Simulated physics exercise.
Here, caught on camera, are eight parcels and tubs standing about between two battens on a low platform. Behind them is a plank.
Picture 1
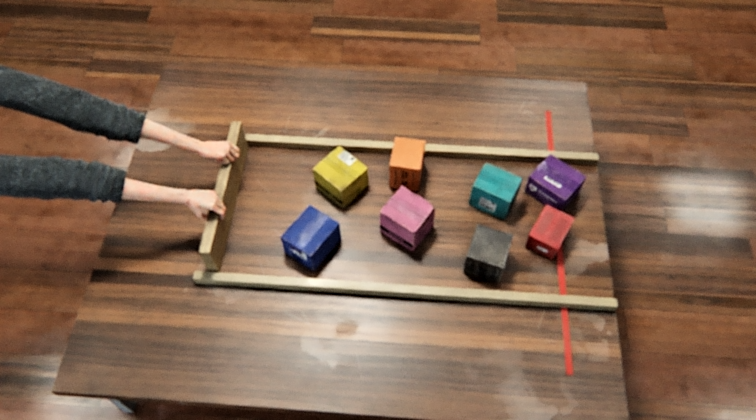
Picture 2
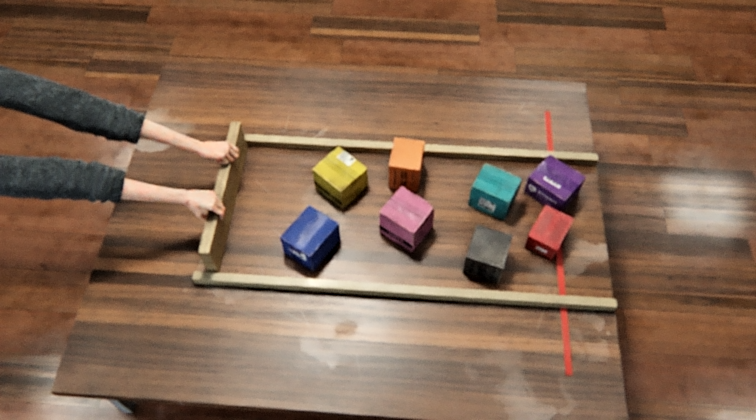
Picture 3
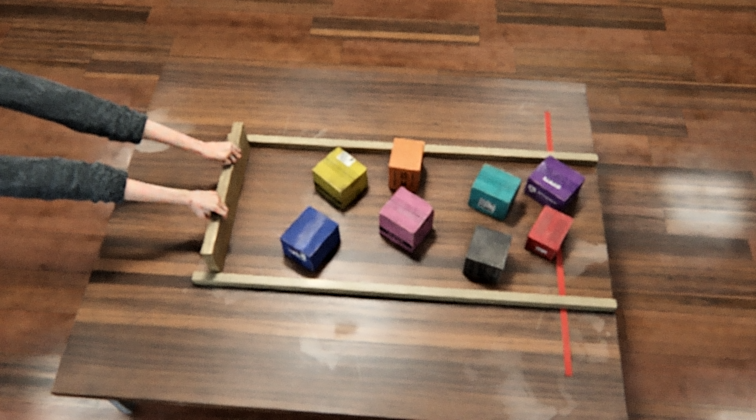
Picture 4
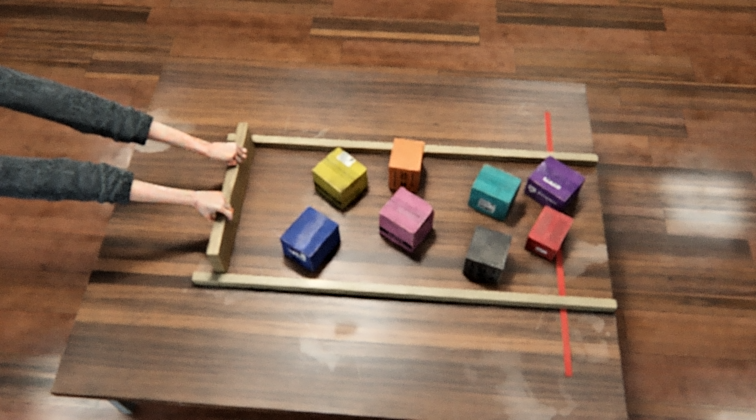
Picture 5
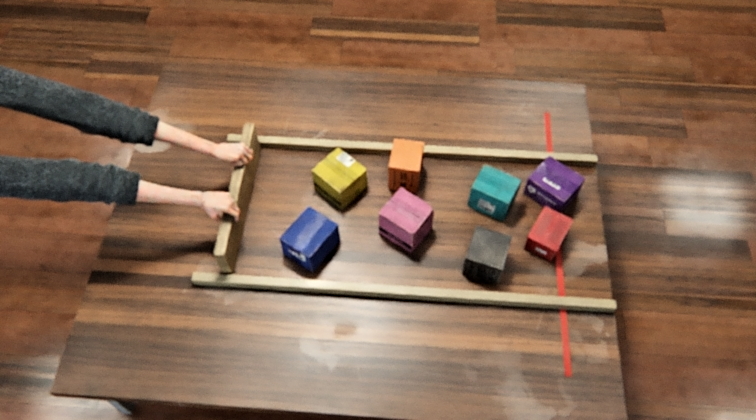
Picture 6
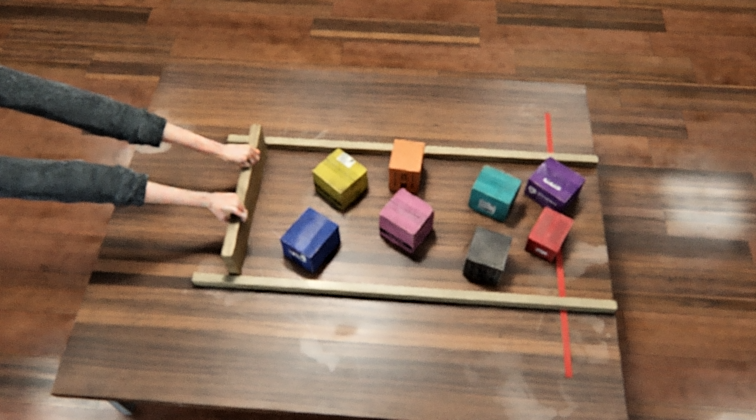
A wooden plank, gripped by two hands in grey sleeves, slides slightly to the right between two battens on a wooden platform, while eight colourful boxes ahead of it, some near a red line, stay in place.
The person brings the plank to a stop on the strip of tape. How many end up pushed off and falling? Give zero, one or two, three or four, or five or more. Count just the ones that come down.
Five at the least fall.
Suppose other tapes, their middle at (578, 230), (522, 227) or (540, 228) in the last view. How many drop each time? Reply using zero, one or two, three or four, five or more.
Well, it comes out as more than four, just one or two and 1 or 2, in that order.
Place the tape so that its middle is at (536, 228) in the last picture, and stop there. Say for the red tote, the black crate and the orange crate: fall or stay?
What happens is that the red tote winds up off it, the black crate rests in place and the orange crate rests in place.
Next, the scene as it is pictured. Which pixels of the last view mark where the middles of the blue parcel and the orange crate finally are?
The blue parcel stops around (582, 254); the orange crate around (574, 167).
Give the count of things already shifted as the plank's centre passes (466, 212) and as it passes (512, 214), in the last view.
8 at one spot and 8 at the other.
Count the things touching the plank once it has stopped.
3 touch it.
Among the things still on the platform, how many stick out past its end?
Things overhanging at the end: 0.
Soon after, none off yet; purple parcel at rest near (554, 187); red tote at rest near (549, 235); turquoise parcel at rest near (495, 194).
Then, none off yet; purple parcel moved a little near (558, 184); red tote moved a little near (554, 235); turquoise parcel moved about its own width near (528, 197).
By the end, the number that fall off is five or more; fallen, pink box, black crate, turquoise parcel, red tote and purple parcel.
